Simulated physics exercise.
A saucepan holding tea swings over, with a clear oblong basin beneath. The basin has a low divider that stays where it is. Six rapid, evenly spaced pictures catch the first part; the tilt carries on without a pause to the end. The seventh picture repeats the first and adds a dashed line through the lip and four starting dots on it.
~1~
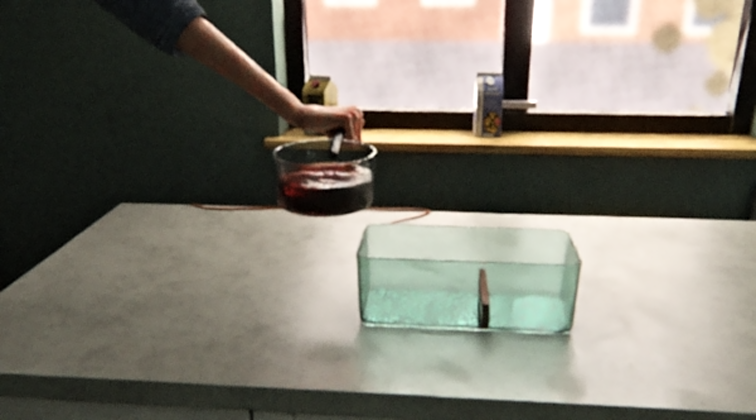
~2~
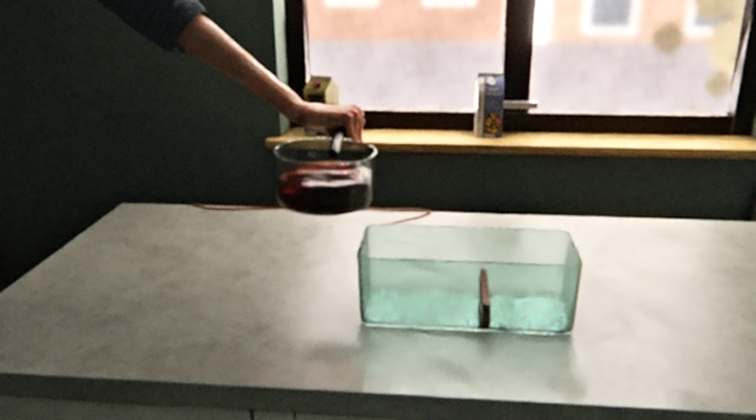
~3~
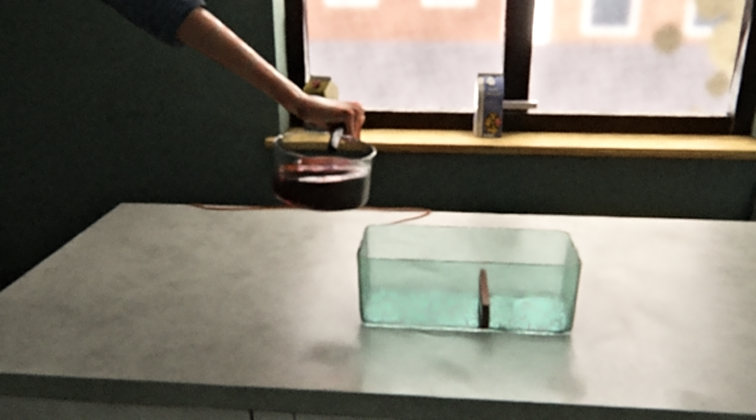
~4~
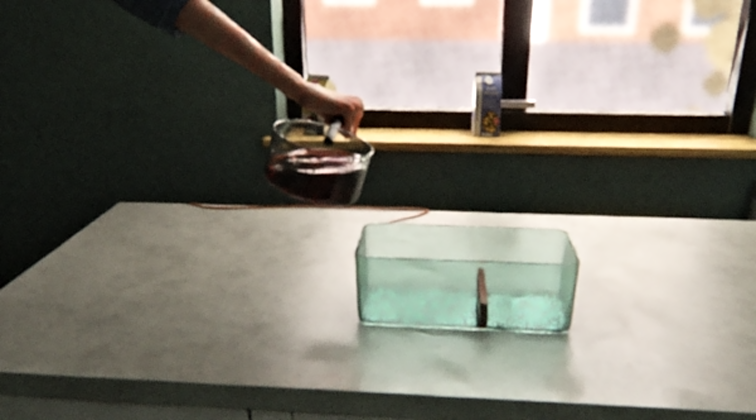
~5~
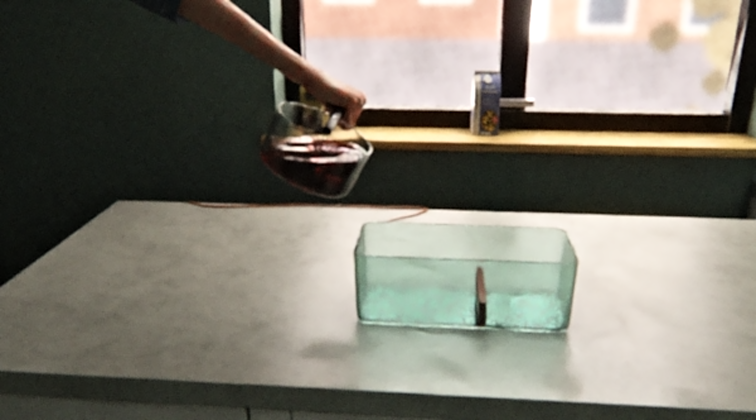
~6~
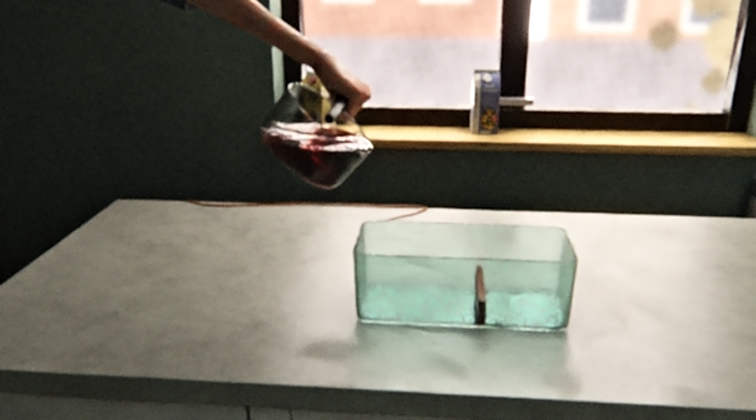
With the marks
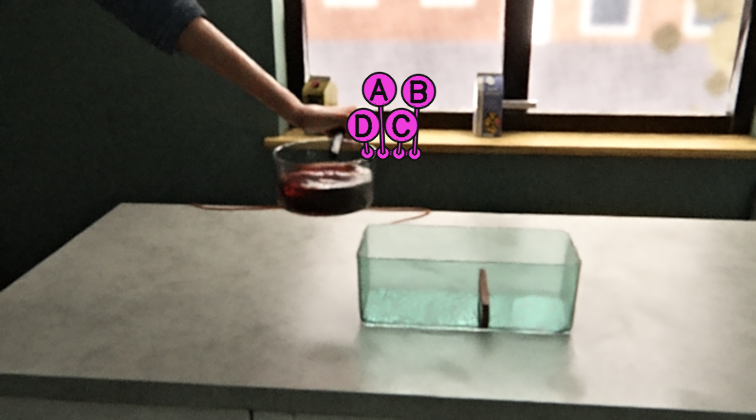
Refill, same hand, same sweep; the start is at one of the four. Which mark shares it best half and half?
Use dot B.
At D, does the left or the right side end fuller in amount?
The left one.
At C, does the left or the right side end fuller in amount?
More ends on the left.
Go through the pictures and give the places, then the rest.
Upright, lip at (373, 152); basin from (360, 322) to (572, 331); top of the wall at (484, 285); nothing has left yet.
Upright, lip at (374, 152); nothing has left yet.
Tipped about 7°, lip at (373, 152); nothing has left yet.
Tipped about 16°, lip at (371, 151); nothing has left yet.
Tipped about 27°, lip at (370, 150); nothing has left yet.
Tipped about 40°, lip at (370, 149); nothing has left yet.
On the marked copy, A at (382, 152); B at (414, 153); C at (398, 153); D at (367, 152).
If A is chosen, about 91 % ends left of the wall and 6 % right of it.
If B is chosen, about 47 % ends left of the wall and 52 % right of it.
If C is chosen, about 81 % ends left of the wall and 15 % right of it; 3 % is lost outside.
If D is chosen, about 90 % ends left of the wall and 8 % right of it.
